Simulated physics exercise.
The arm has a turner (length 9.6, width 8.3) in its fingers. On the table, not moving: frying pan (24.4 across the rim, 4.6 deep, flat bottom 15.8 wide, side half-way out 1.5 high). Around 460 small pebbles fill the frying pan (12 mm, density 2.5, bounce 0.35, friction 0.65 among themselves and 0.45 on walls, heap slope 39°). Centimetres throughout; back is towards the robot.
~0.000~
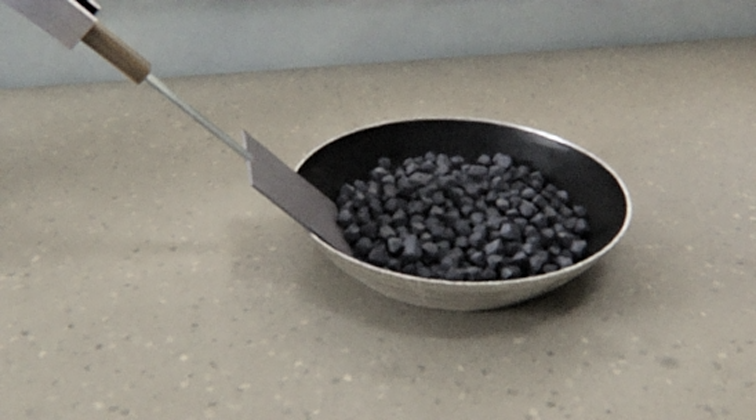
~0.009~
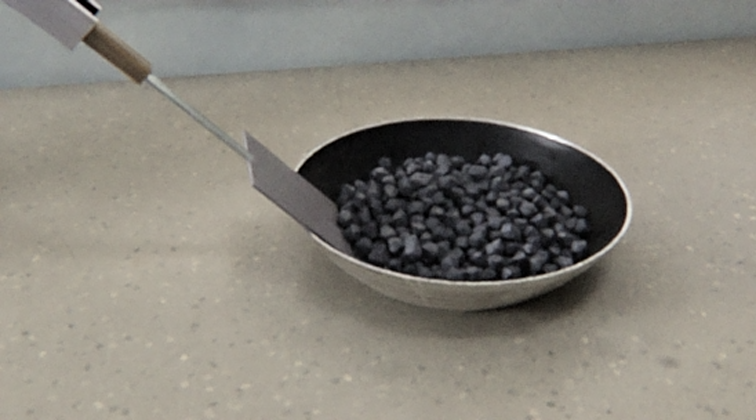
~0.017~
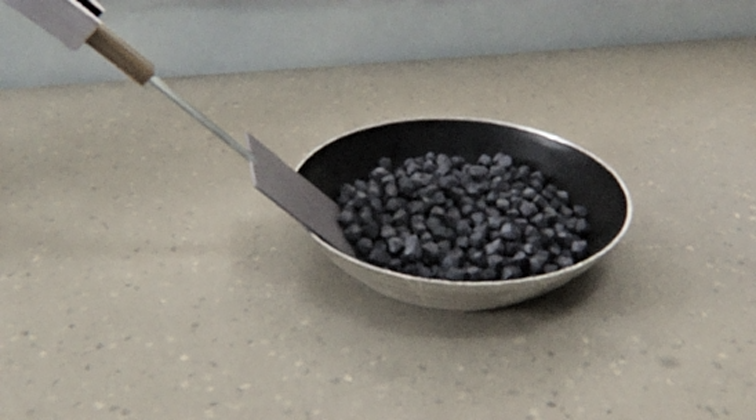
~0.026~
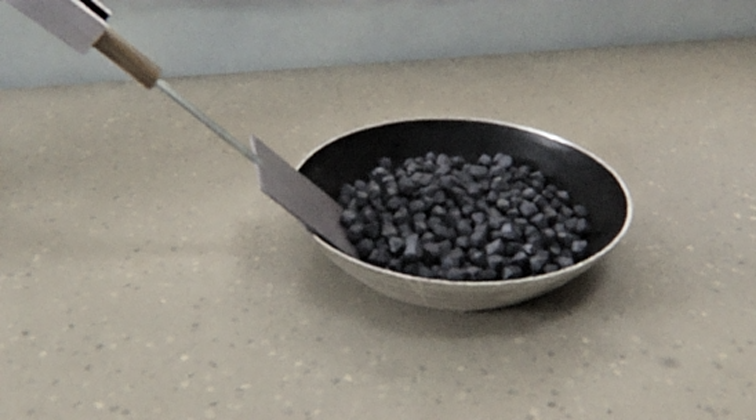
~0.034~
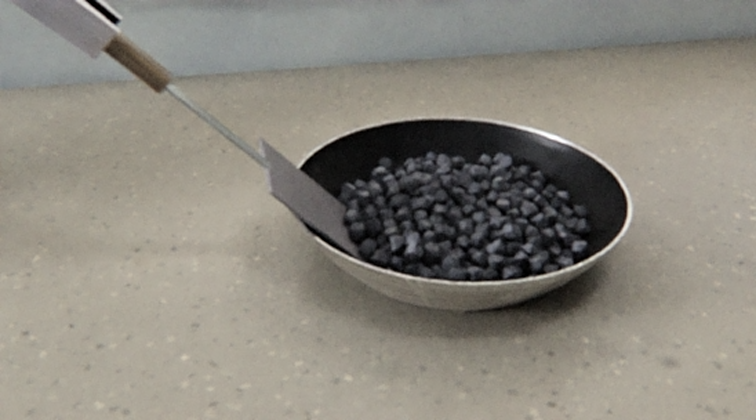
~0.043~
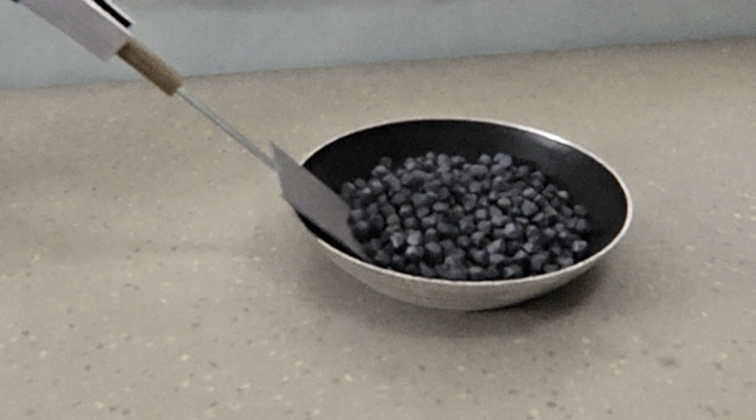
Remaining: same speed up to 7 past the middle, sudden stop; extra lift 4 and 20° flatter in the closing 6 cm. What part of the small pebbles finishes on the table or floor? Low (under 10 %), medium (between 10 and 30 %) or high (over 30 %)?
Share on the table or floor: Medium (between 10 and 30 %).
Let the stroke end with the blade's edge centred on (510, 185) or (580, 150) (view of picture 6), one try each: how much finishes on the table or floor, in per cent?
Some 5 and 40 per cent.
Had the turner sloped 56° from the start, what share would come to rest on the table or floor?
In that case some 20 per cent.
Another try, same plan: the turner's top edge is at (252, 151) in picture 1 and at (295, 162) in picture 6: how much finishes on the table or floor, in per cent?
Some 40 per cent.
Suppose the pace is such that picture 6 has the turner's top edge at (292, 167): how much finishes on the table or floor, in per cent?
Some 35 per cent.
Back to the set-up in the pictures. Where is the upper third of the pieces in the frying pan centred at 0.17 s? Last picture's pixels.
Around (508, 179).
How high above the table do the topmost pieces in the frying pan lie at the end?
About 7.0 cm.
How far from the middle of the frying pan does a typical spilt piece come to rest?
Roughly 20 cm.
By 0.11 s, sloping 47°, highest piece 6 above the table; 465 in the frying pan.
By 0.17 s, sloping 40°, highest piece 7 above the table; 465 in the frying pan.
By 0.40 s, sloping 27°, highest piece 9 above the table; 382 in the frying pan, 73 on the table or floor, 10 on the blade or in flight.
By 1.45 s, sloping 27°, highest piece 7 above the table; 377 in the frying pan, 88 on the table or floor.
Final count, 377 in the frying pan, 88 on the table or floor. That is 19 % on the table or floor.
